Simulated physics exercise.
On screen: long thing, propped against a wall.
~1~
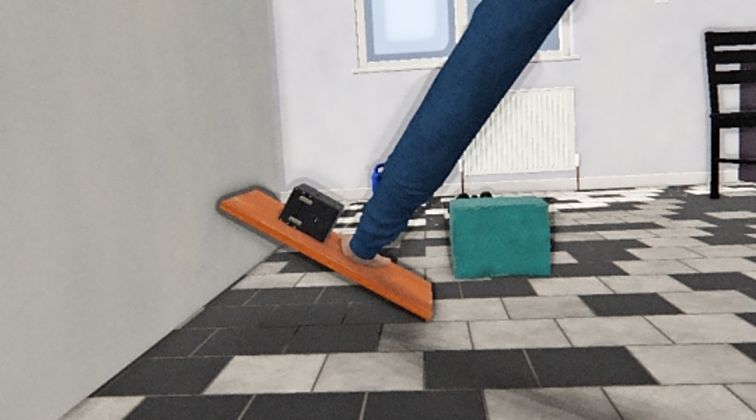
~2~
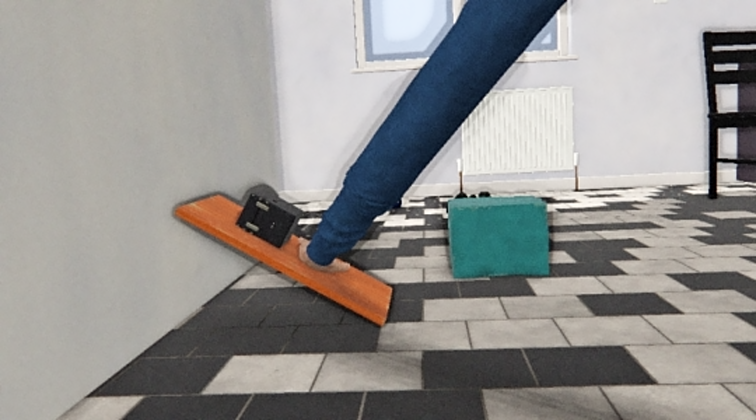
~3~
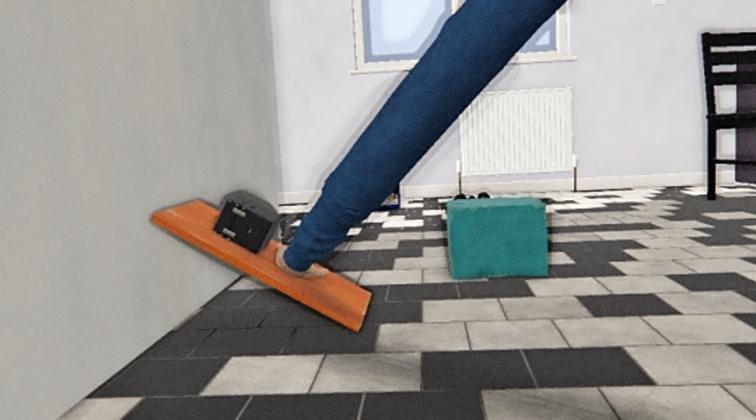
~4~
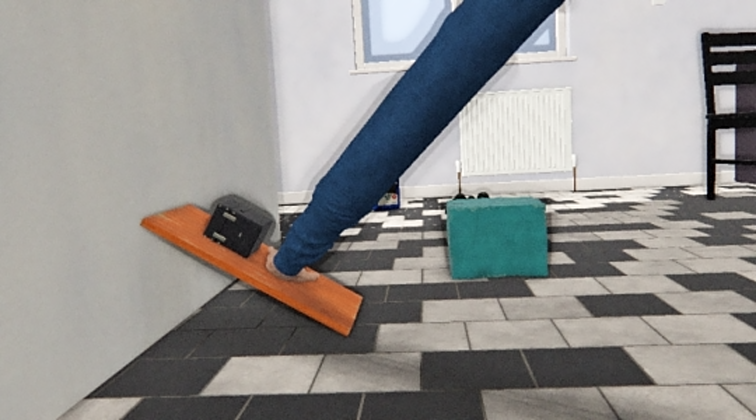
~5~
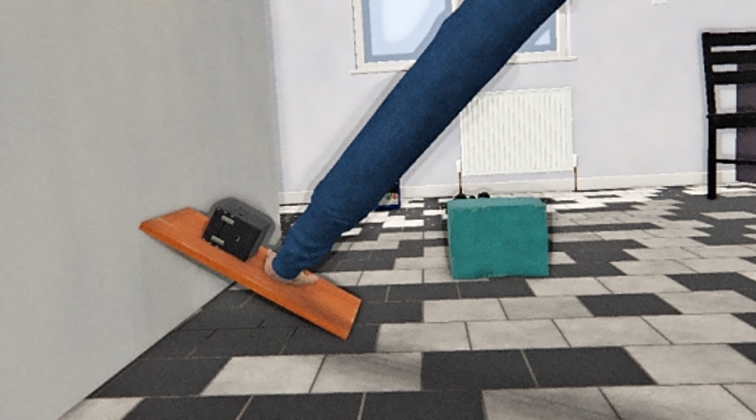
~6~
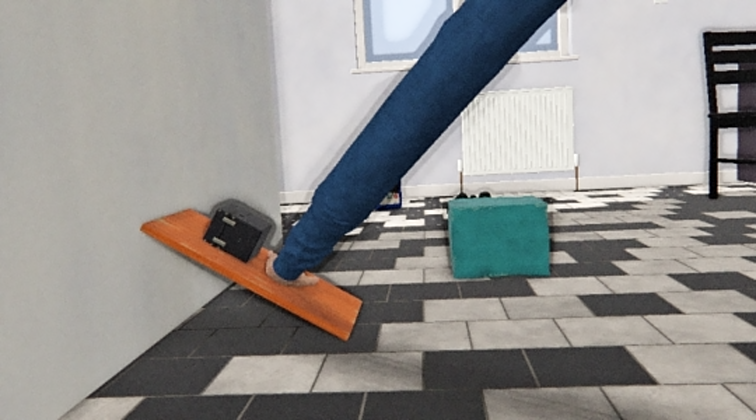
An orange board with a small black block on it, held by a blue arm, moved left across the tiled floor and was leant against the grey wall, while the turquoise box stayed still.
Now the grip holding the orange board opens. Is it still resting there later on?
Fails to stay.
Then, 0.40 s after the last picture, orange board sunk by 32° near (281, 310).
Then, 0.60 s after the last picture, orange board sunk by 31° near (285, 320).
At rest, moved from the start, orange board; turquoise box in place. Seen from the same camera at the end, orange board near (287, 321). The board gives way.
